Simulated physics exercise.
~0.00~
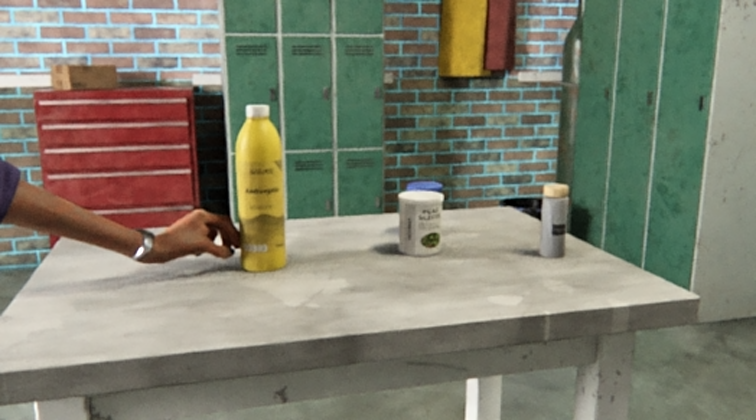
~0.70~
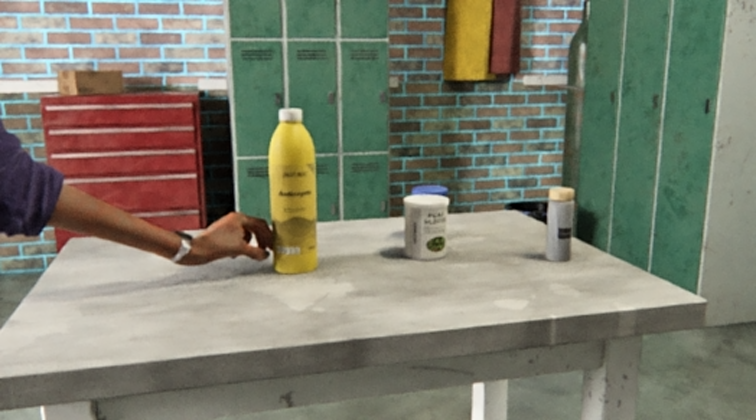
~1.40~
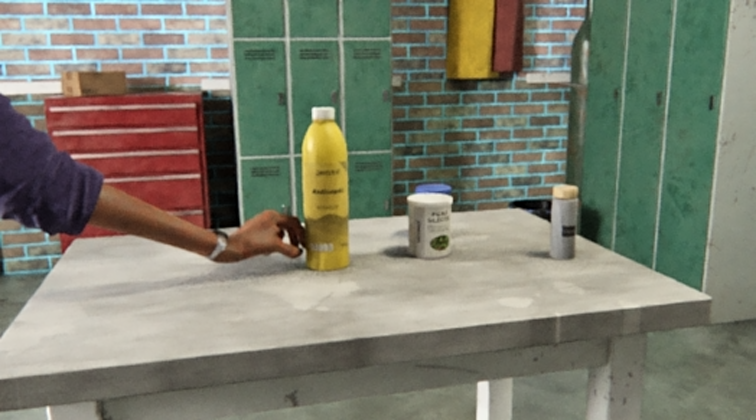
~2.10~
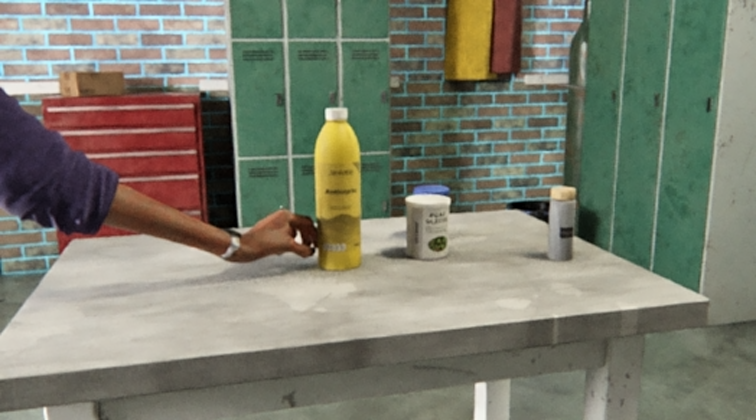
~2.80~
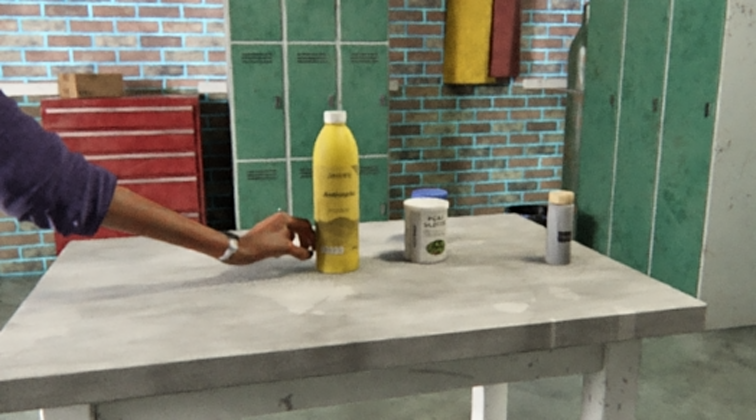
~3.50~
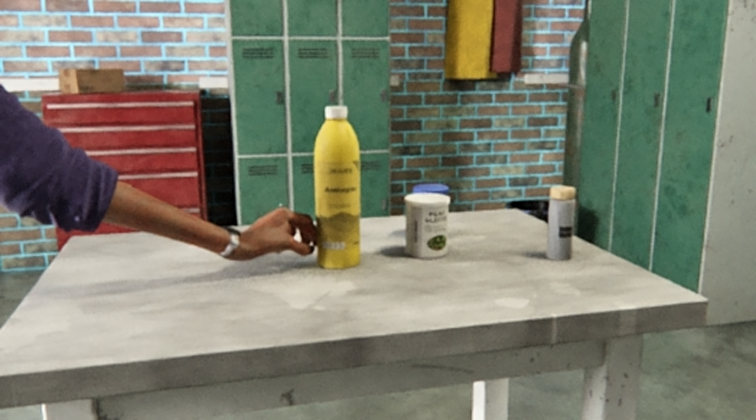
A hand pushing a yellow bottle rightward across a workbench toward a white tin, then stopping with the bottle still upright.
